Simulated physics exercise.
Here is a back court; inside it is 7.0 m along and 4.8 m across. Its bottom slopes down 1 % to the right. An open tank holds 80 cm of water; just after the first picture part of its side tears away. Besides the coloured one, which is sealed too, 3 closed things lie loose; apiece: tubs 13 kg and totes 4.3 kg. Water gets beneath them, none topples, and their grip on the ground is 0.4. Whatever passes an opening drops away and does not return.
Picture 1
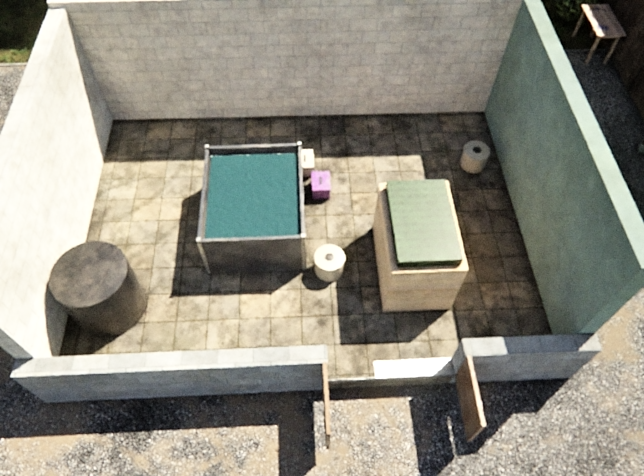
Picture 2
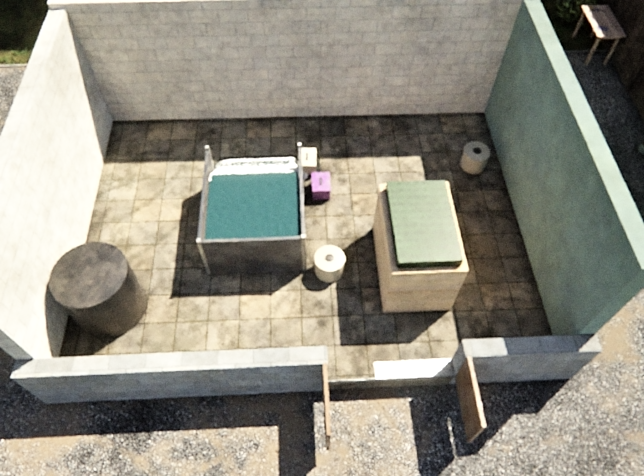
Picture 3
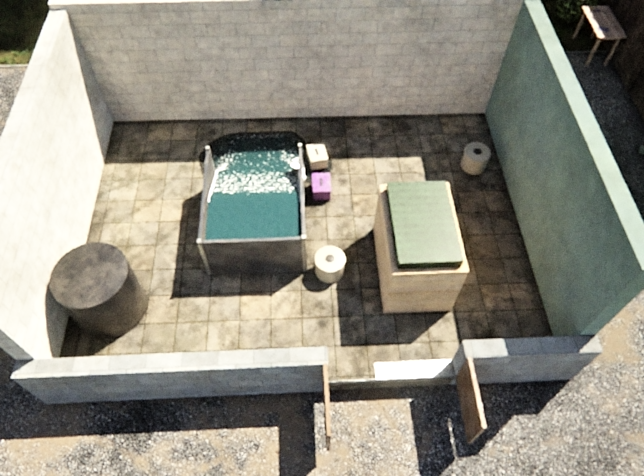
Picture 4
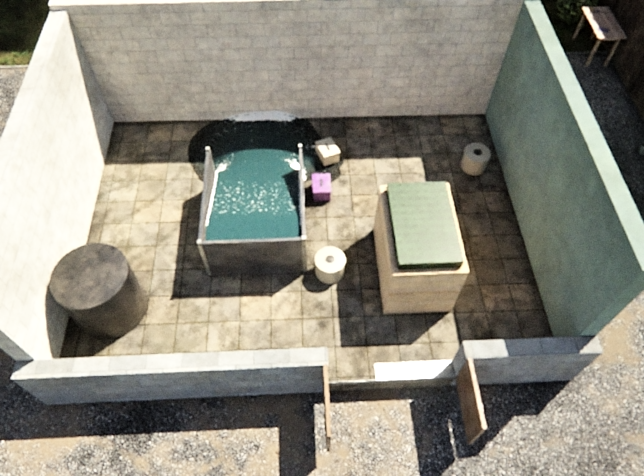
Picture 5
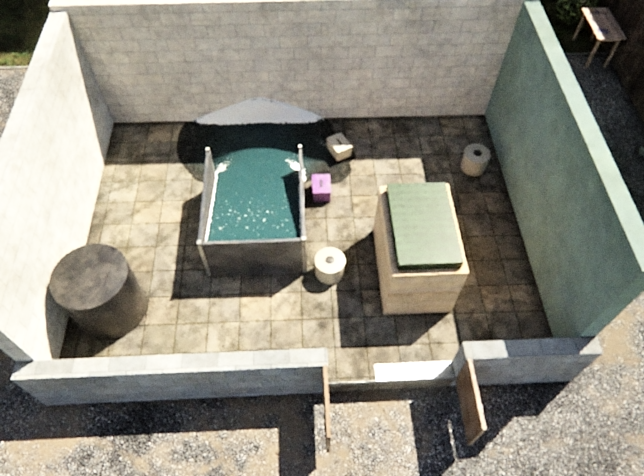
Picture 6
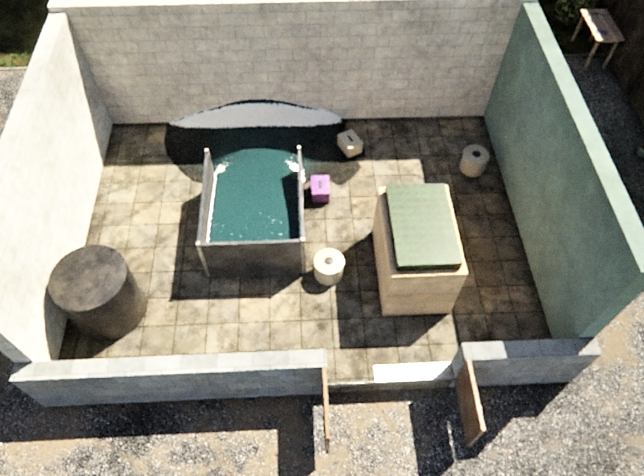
Water pouring from the torn back side of an open tank in a walled court, pushing a pale box away while a purple one stays nearly still.
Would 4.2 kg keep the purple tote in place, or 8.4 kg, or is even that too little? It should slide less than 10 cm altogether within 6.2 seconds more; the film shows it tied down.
For it, the lower weight is enough.
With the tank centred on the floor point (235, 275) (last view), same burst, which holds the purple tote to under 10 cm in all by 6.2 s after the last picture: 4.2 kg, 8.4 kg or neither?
Then neither load is enough.
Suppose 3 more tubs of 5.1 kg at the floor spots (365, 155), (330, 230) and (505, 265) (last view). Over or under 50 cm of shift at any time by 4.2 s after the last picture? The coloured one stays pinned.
In turn: More, short of it, over.
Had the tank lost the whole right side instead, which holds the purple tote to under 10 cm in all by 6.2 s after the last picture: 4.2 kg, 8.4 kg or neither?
In that case neither weight holds it.
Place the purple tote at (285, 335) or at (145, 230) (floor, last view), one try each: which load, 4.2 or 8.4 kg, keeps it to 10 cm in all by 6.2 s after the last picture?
In turn: Neither holds; neither is enough.
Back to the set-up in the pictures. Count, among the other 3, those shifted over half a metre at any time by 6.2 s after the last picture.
2 of them.
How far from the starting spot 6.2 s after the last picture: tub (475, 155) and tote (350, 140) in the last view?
In that order: 350 cm, 400 cm.
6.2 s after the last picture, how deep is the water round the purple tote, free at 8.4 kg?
Roughly 0 cm.
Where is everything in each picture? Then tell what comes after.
The first frame shows the purple tote at (321, 181), on the bottom; 2.3 m2 under water; 0 of 4 have shifted.
The second frame shows the purple tote at (321, 182), on the bottom; water covers 3.2 m2; 1 of 4 have shifted.
The third frame shows the purple tote at (321, 182), on the bottom; 4.4 m2 under water; 1 of 4 have shifted.
The fourth frame shows the purple tote at (321, 183), on the bottom; 5.6 m2 under water; 1 of 4 have shifted.
The fifth frame shows the purple tote at (321, 184) rests on the ground; 6.2 m2 under water; 1 of 4 have shifted.
The sixth frame shows the purple tote at (320, 185), on the bottom; 6.7 m2 under water; 1 of 4 have shifted.
Then, 0.6 s after the last picture the purple tote would be 0 cm from its start with 4.2 kg and 0 cm from its start with 8.4 kg; 0 cm of water round it then.
Then, 2.3 s after the last picture the purple tote would be 0 cm from its start with 4.2 kg and 0 cm from its start with 8.4 kg; 0 cm of water round it then.
Then, 4.2 s after the last picture the purple tote would be 0 cm from its start with 4.2 kg and 0 cm from its start with 8.4 kg; 0 cm of water round it then.
Then, 6.2 s after the last picture the purple tote would be 0 cm from its start with 4.2 kg and 0 cm from its start with 8.4 kg; 0 cm of water round it then.
